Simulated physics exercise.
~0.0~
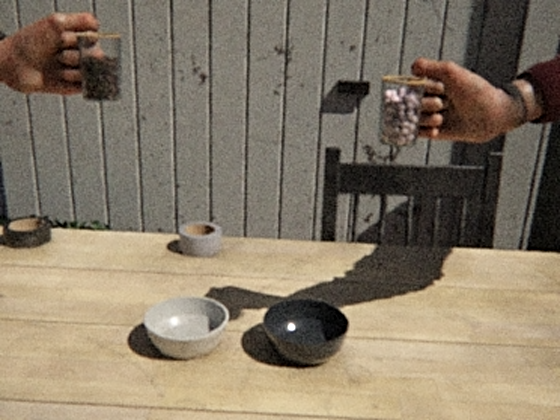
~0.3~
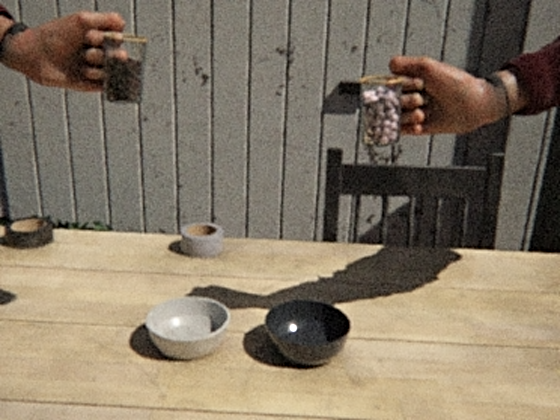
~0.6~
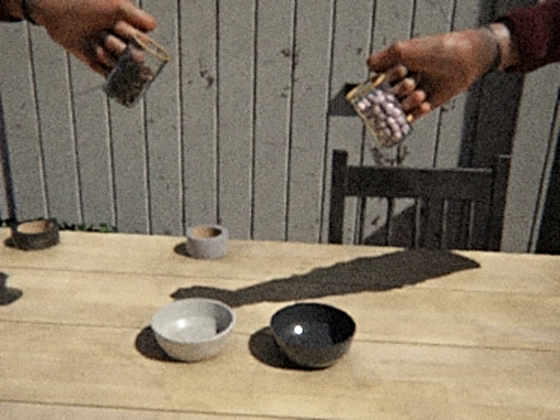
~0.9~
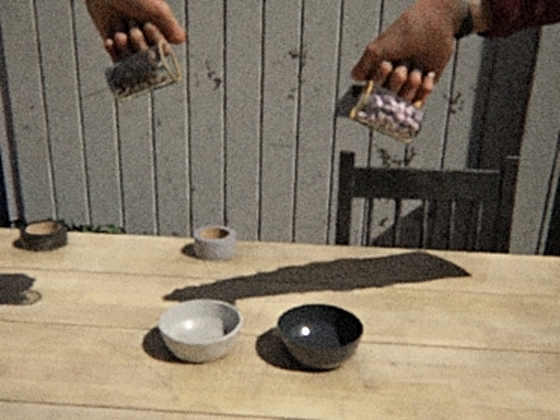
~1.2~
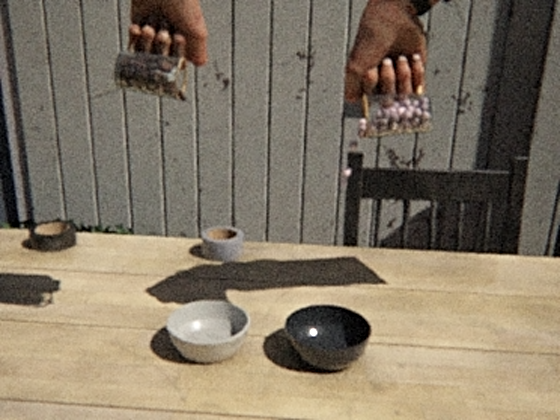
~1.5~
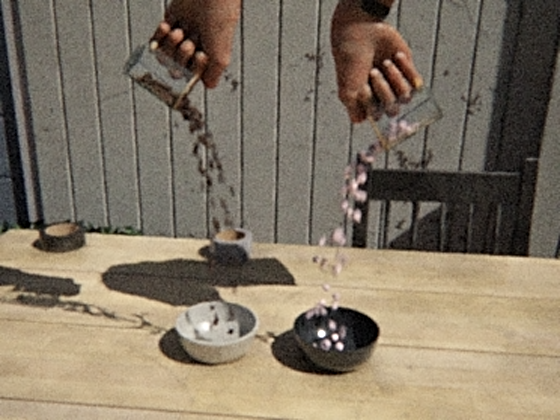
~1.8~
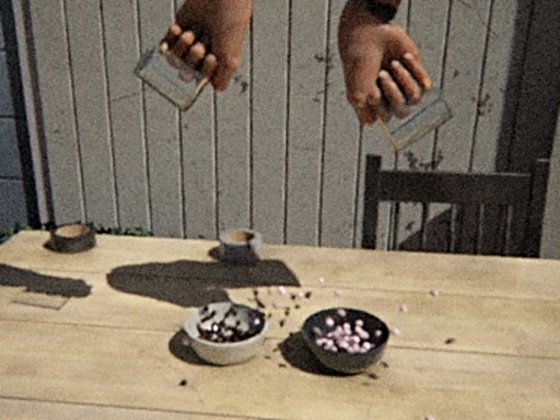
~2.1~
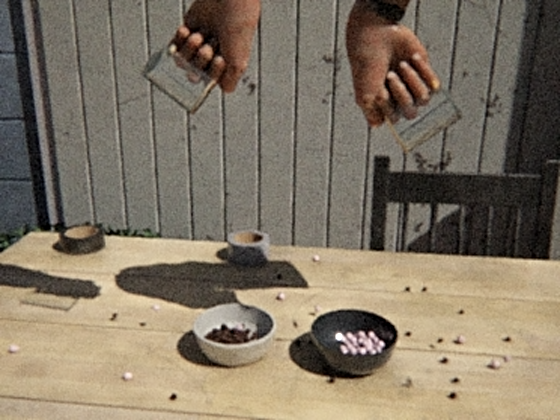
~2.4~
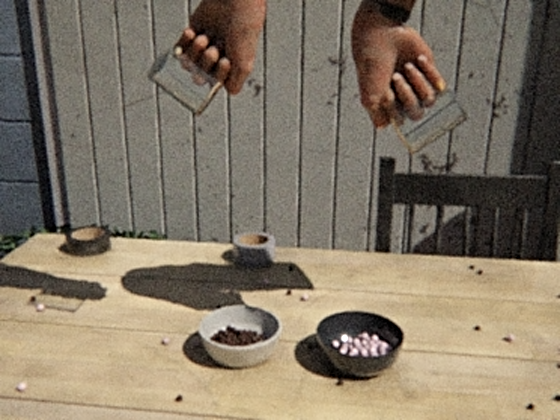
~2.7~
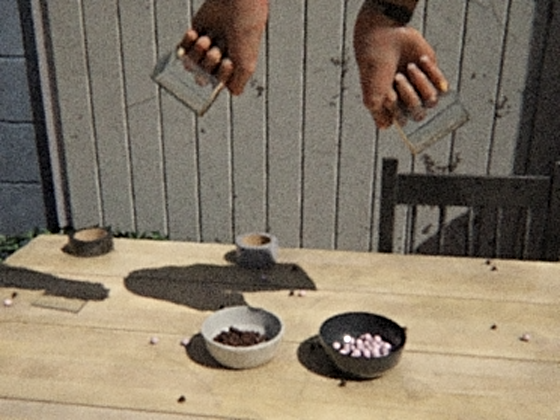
At an outdoor wooden table, two hands tip clear cups, pouring small dark pieces into a pale bowl on the left and pinkish ones into a black bowl on the right; most land inside, while others bounce out and scatter across the tabletop around both bowls.
